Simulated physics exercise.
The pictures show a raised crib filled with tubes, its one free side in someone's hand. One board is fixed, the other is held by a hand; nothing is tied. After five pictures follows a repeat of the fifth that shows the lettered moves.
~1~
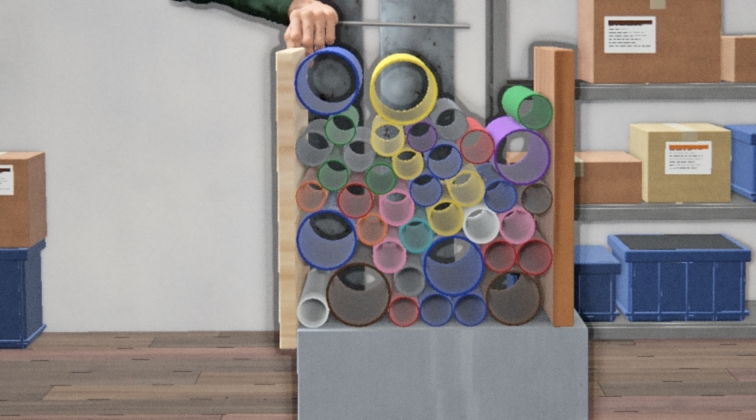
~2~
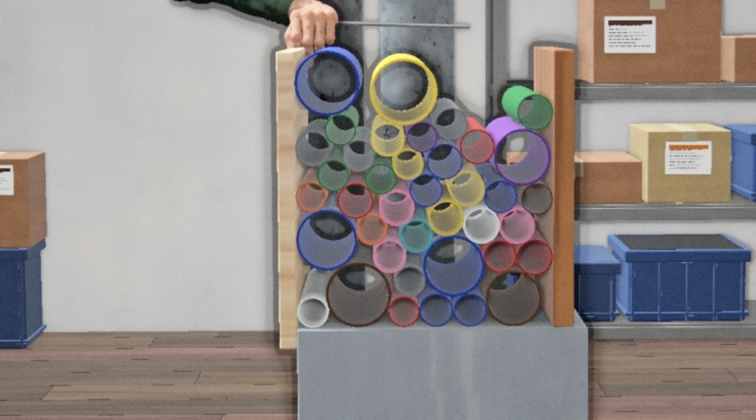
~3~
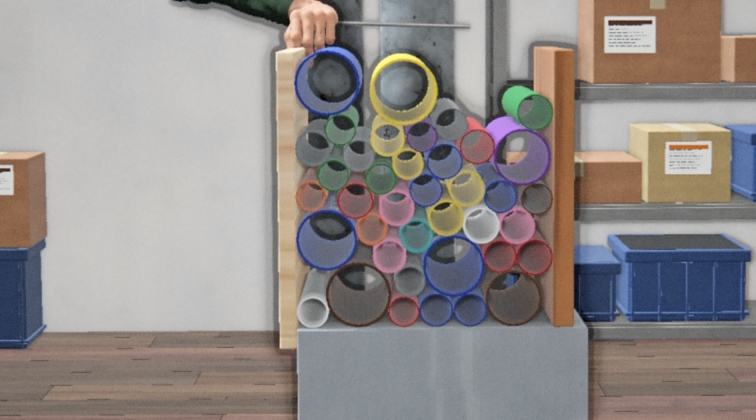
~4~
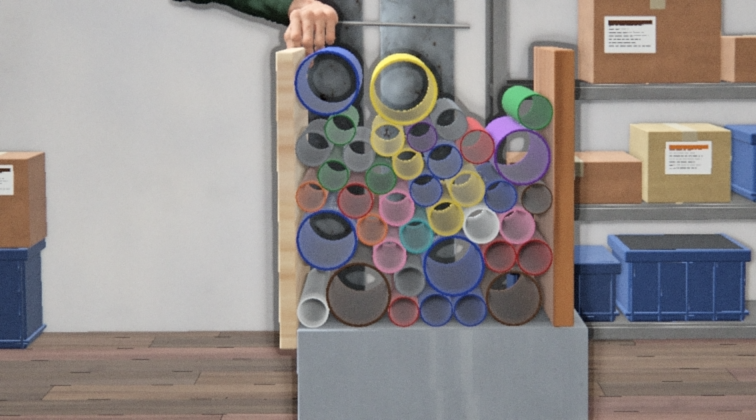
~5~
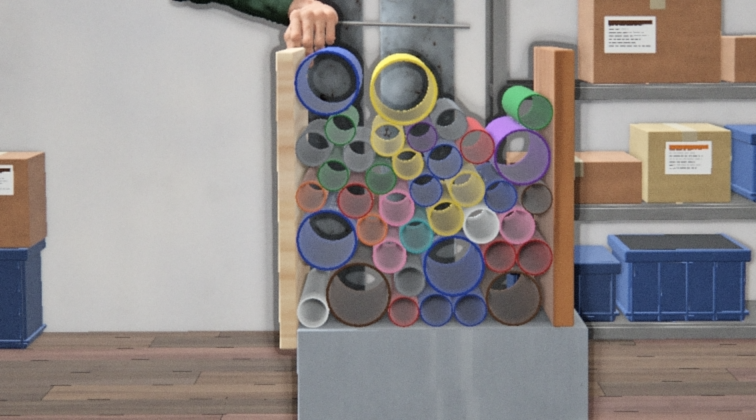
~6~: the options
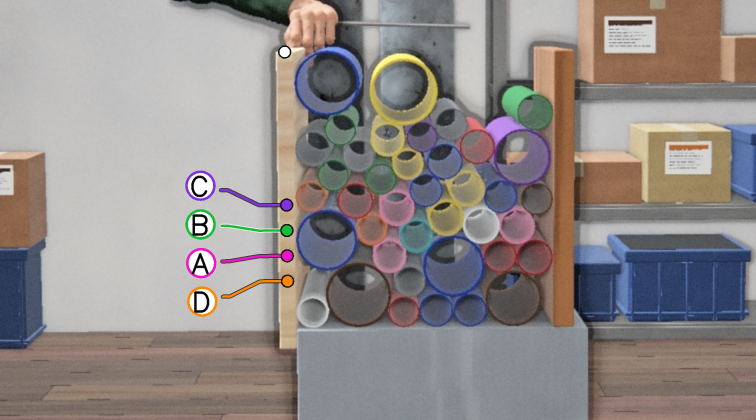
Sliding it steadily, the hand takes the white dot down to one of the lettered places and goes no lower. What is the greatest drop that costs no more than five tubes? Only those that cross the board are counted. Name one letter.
Lower it to C and no more.
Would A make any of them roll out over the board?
At A: Yes.
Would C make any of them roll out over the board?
Yes, at C.
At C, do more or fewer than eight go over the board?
It loses fewer than eight.
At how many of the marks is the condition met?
One of them.
On the marked copy, A at (287, 256); B at (287, 231); C at (287, 205); D at (288, 281); the white dot at (285, 52).
With C. Early on, top of the board (294, 119).
Further on, top of the board (295, 197).
At the end, top of the board (295, 205), three out over the board.
As for the rest, A more than five out over the board; B more than five out over the board; D more than five out over the board.
